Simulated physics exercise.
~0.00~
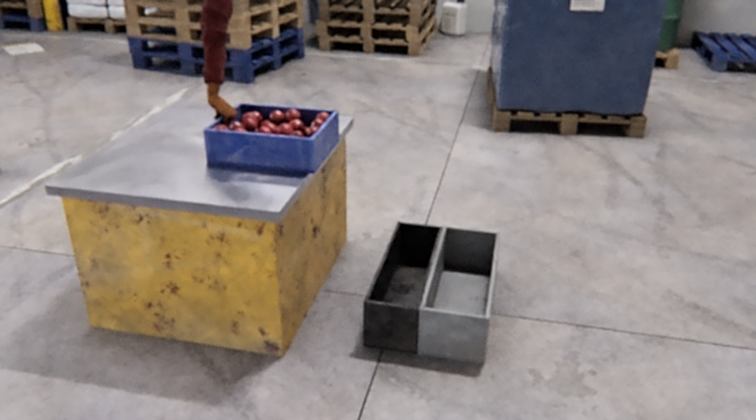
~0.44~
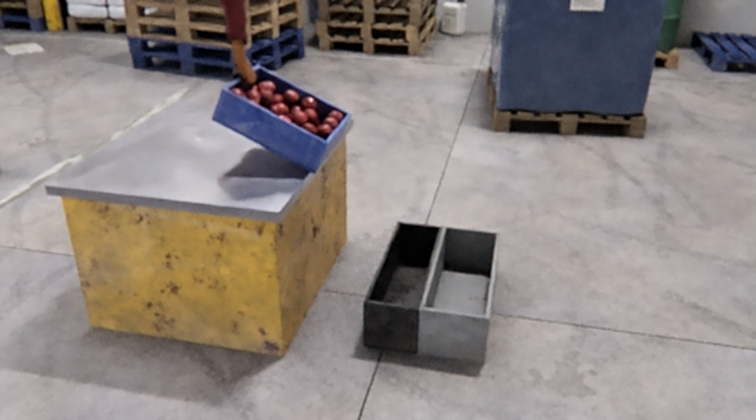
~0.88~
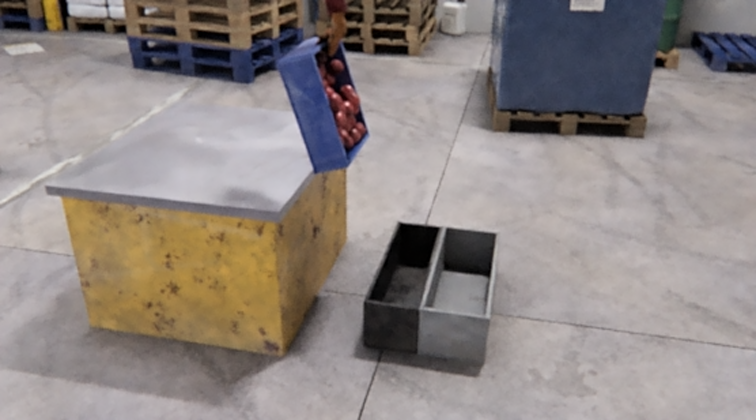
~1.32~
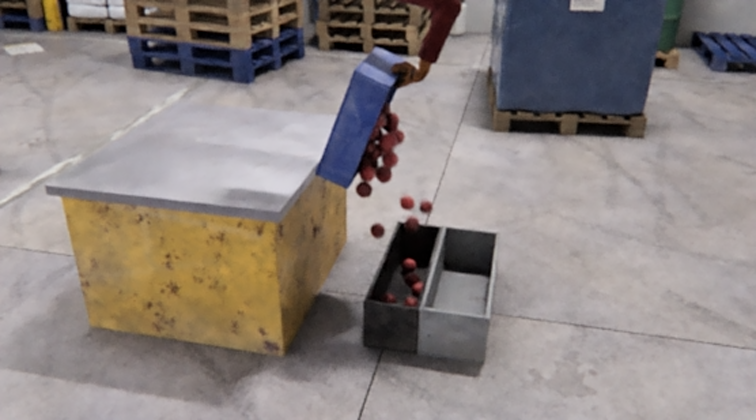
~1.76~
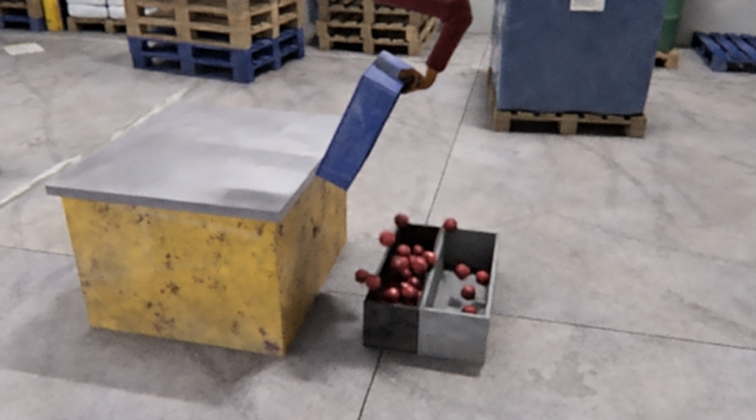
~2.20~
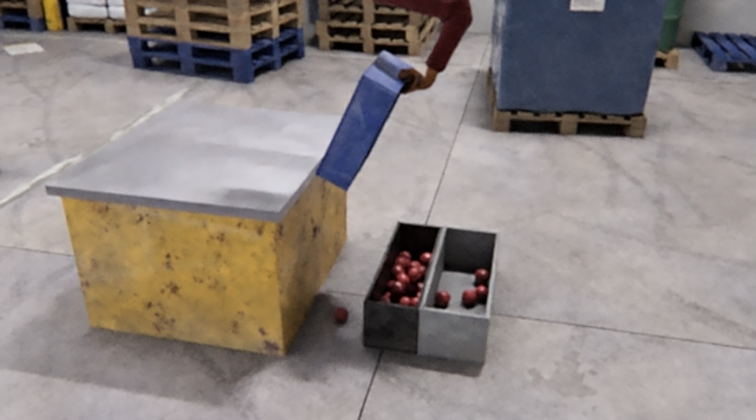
An arm in a dark red sleeve tipped a blue crate of red apples over the edge of a yellow bench, and they tumbled out, most landing in the black tub, a few in the grey box beside it, and one on the floor.
